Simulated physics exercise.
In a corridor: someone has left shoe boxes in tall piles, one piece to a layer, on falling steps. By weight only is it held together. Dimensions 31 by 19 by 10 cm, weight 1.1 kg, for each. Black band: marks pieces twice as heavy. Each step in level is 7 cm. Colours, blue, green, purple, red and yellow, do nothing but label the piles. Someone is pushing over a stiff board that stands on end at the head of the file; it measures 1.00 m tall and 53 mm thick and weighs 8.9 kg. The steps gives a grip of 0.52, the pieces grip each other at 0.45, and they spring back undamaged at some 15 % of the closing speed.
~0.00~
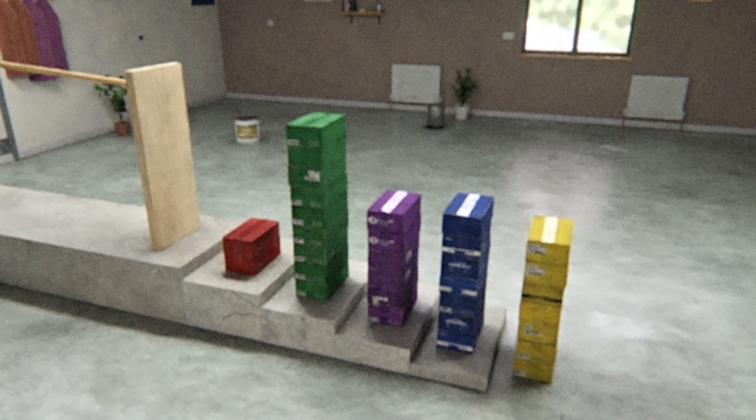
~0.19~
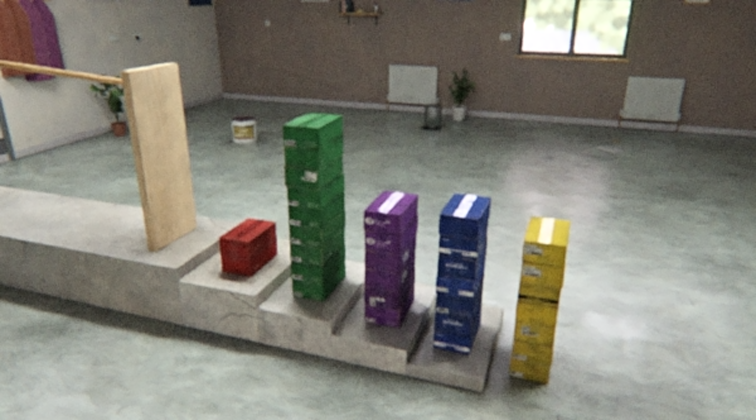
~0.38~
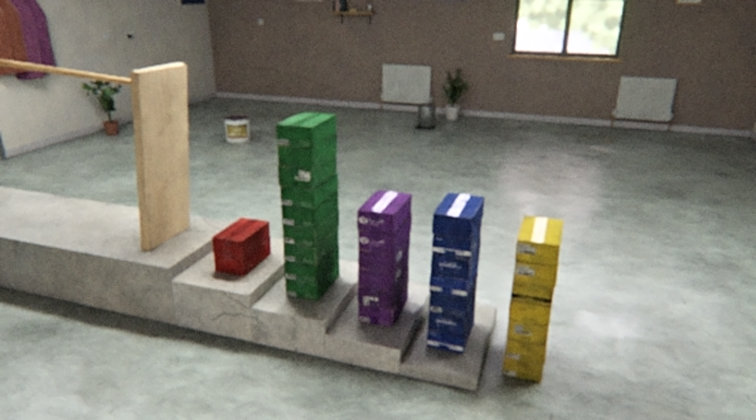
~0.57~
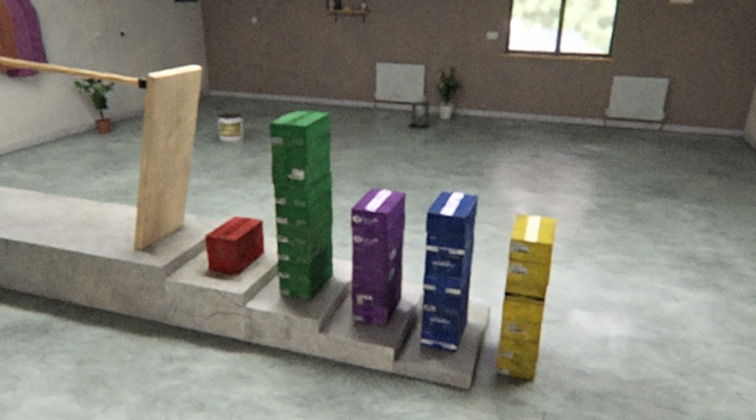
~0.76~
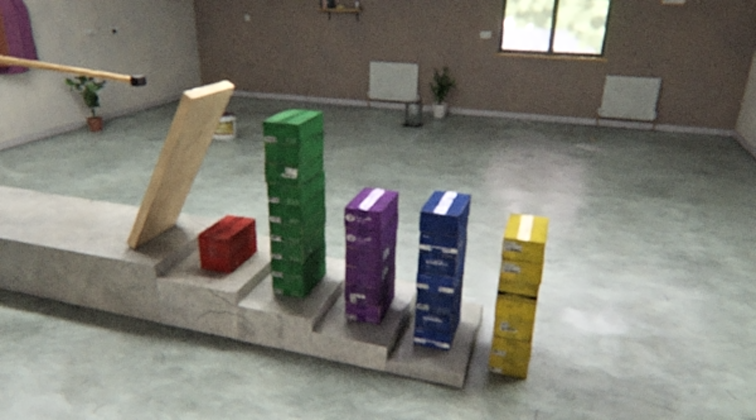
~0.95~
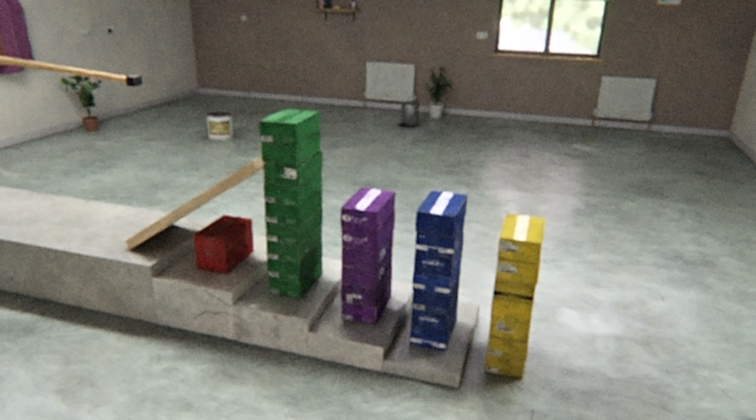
In this clip, a pole pushes an upright wooden board on a stepped concrete platform, then stops as the board tips rightward over a red box toward a tall green stack, while purple, blue and yellow stacks stand farther right.
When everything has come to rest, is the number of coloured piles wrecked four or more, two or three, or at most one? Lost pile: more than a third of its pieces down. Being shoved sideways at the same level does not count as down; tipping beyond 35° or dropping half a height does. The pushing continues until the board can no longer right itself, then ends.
At most one.
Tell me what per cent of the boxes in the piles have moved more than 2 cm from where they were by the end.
Share: 25 in a hundred.
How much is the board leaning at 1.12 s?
About 65 degrees from upright.
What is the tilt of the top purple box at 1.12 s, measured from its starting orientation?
Something like 0°, give or take.
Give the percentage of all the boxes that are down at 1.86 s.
10 percent by then.
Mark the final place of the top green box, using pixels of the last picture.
It settles close to (128, 229) in the last view.
After 1.12 s, board 63° from upright; 2 of the 31 boxes down; top green box 36° from how it stood, 33 mm lower.
After 1.86 s, board 67° from upright; 3 of the 31 boxes down; top green box upside down; top purple box 19 mm from its place.
In the end (3.6 s), board 67° from upright; 3 of the 31 boxes down; top green box upside down; top purple box 21 mm from its place. No coloured pile is wrecked. From the last view, middles, top green box near (128, 229), top purple box near (372, 209).
